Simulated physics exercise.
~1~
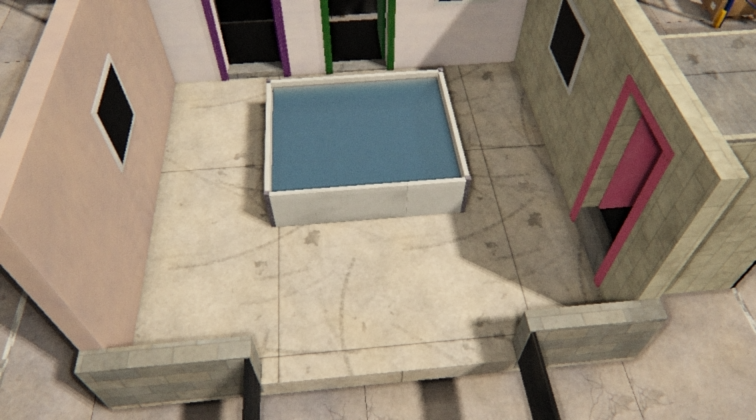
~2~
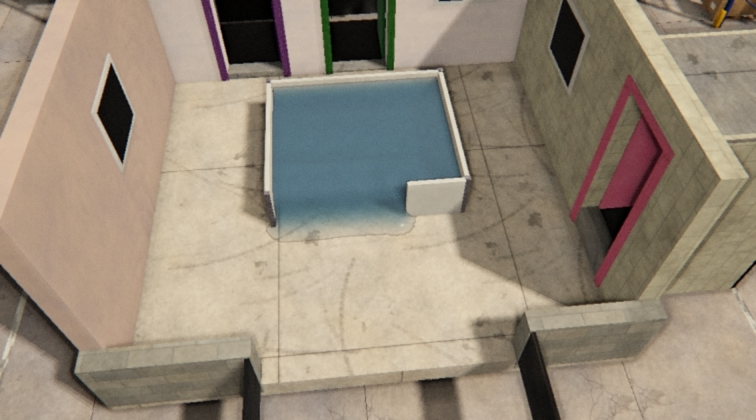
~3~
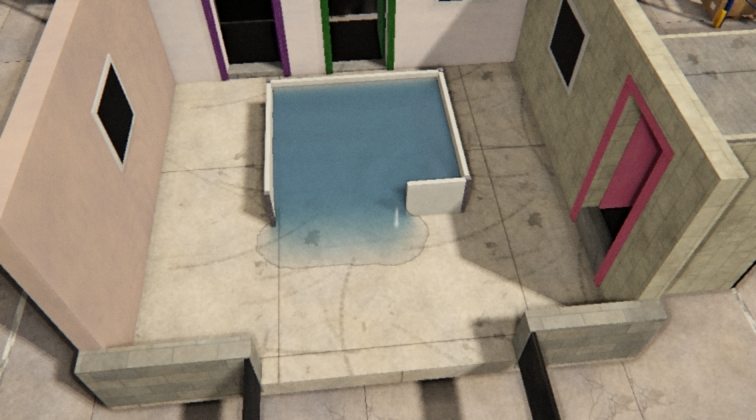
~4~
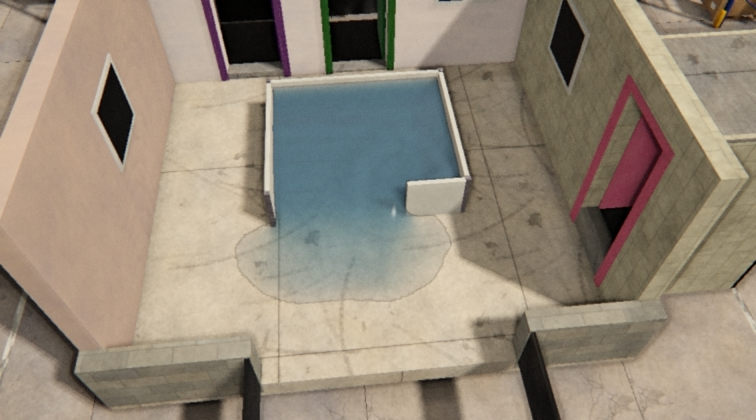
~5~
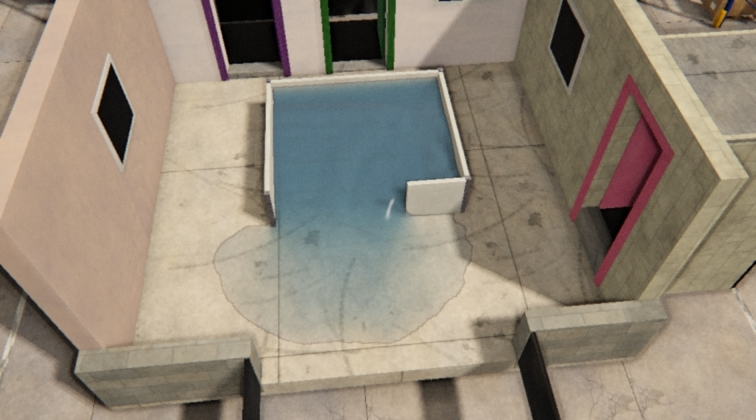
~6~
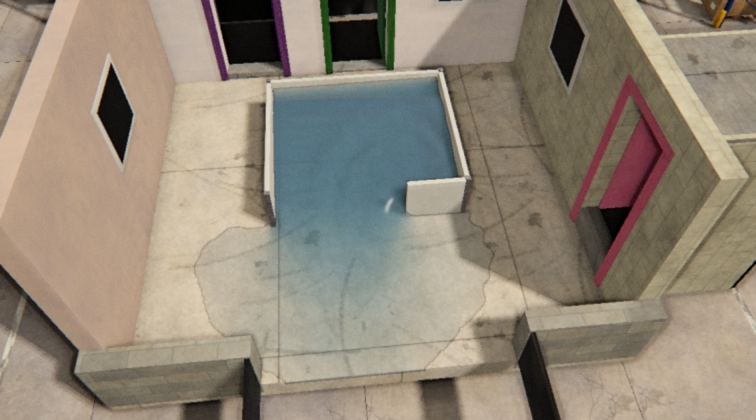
In a warehouse bay, a tank's front opens and blue water spreads across the floor.
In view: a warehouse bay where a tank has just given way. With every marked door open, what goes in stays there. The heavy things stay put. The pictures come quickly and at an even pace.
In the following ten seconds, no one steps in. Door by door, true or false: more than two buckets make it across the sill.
Pink door: False; purple door: False; green door: False.
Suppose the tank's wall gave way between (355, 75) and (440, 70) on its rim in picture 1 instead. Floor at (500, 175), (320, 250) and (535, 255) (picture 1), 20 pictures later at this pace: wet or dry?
In the order given: Swamped, untouched and swamped.
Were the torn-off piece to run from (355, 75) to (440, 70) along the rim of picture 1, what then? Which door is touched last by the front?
I'd go with the one in pink.
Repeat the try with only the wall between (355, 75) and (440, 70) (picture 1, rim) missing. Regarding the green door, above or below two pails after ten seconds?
In brief, the green door exceeds the mark.
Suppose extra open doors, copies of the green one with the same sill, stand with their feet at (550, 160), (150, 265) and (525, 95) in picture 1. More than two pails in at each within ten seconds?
Result per door - within the limit; past the limit; within the limit.
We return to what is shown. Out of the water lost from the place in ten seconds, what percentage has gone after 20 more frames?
Near 60 %.
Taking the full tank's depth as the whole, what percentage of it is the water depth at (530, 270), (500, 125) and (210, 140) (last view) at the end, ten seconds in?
First spot roughly 2 %, second 2 %, third 12 %.
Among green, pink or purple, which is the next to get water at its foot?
It would be the one in pink.
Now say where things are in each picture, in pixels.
In the first picture, the tank at (361, 131) is whole and still.
In the second picture, water pours out at (340, 210) and has run to (410, 224).
In the third picture, the front is at (420, 234), out from the gap at (341, 211).
In the fourth picture, water pours out at (341, 212) and has run to (435, 264).
In the fifth picture, the front is at a hidden place, out from the gap at (341, 211).
In the sixth picture, the front is at a hidden place, out from the gap at (341, 211).
A moment on, water covers 30 % of the floor; the pink door not reached, the purple door not reached, the green door not reached.
Next, water covers 35 % of the floor; the pink door not reached, the purple door not reached, the green door not reached.
Then, water covers 50 % of the floor; the pink door wet at the sill, nothing in, the purple door not reached, the green door not reached.
Later, water covers 65 % of the floor; the pink door wet at the sill, nothing in, the purple door wet at the sill, nothing in, the green door wet at the sill, nothing in.
In the end, water covers 75 % of the floor; the pink door wet at the sill, nothing in, the purple door wet at the sill, nothing in, the green door wet at the sill, nothing in.
